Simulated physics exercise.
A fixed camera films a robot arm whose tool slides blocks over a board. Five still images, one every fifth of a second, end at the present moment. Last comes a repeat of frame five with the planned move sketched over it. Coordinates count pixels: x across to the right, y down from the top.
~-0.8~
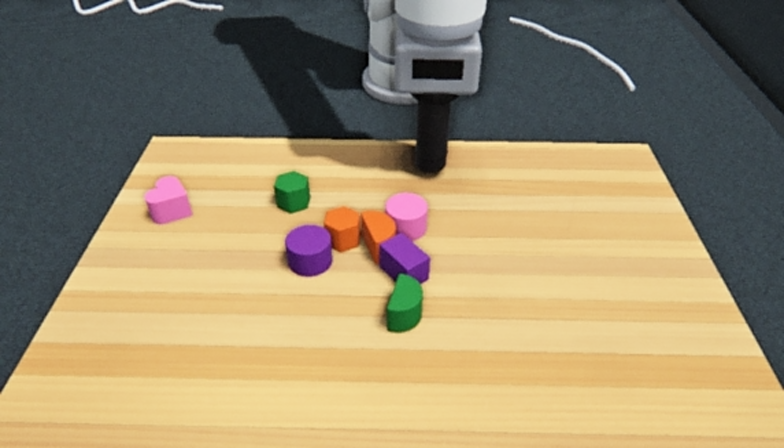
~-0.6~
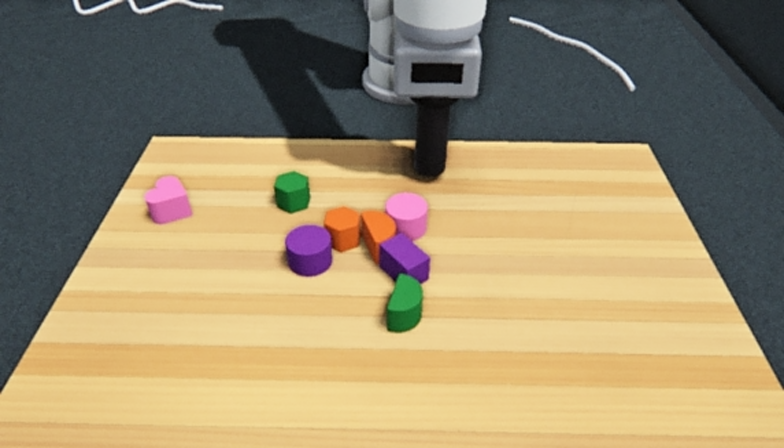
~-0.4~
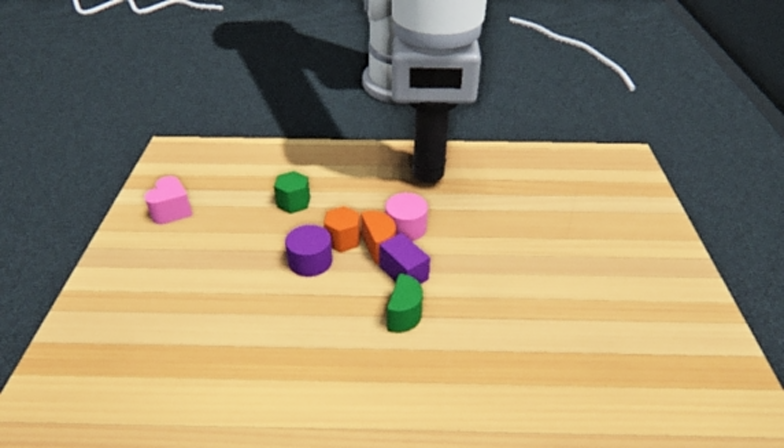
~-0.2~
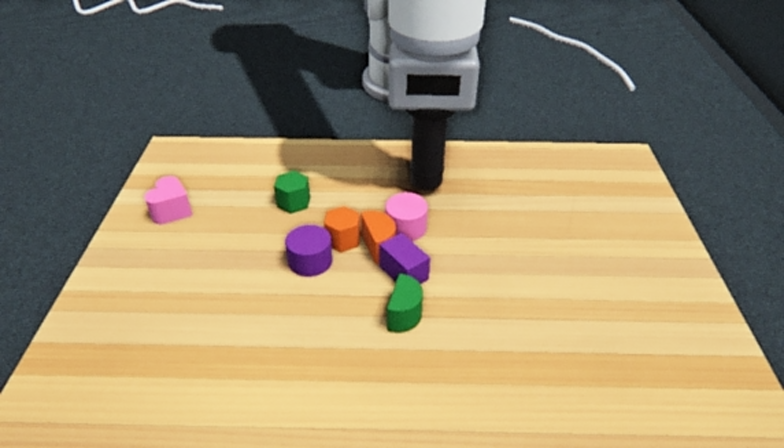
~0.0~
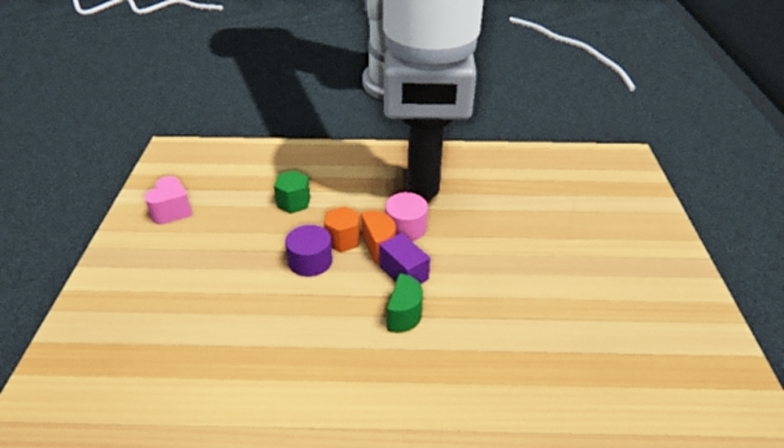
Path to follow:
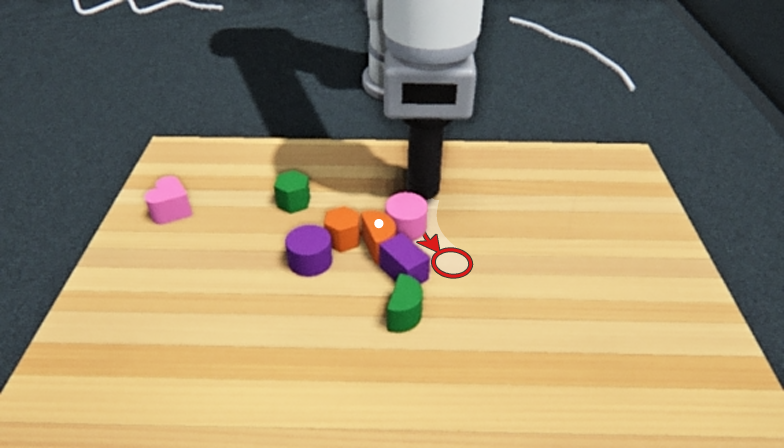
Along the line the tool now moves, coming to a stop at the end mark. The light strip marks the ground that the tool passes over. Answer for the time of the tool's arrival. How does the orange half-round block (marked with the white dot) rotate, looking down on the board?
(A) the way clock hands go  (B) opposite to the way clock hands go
A - the way clock hands go.
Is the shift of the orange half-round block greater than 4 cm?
No, I don't think so.
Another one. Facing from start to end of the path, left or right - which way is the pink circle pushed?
Over to the right.
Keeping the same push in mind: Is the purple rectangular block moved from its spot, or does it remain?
The purple rectangular block is moved.
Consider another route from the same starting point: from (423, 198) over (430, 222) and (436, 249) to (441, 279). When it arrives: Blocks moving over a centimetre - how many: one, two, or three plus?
Three or more move.
The line goes from (423, 198) via (420, 219) and (429, 242), ending at (452, 263); the dot is on the orange half-round block.
On the path given first. One third of the way, tool (420, 212); orange half-round block (367, 232), turned 25° clockwise; purple rectangular block (404, 253); pink circle (402, 220).
Two thirds of the way, tool (430, 234); orange hexagonal block (338, 218), turned 15° clockwise; orange half-round block (359, 236), turned 40° clockwise; purple rectangular block (401, 263), turned 45° anticlockwise; pink circle (399, 236).
At the end, tool (453, 255); orange hexagonal block (338, 218), turned 15° clockwise; orange half-round block (359, 236), turned 40° clockwise; purple rectangular block (400, 263), turned 50° anticlockwise; pink circle (399, 237).
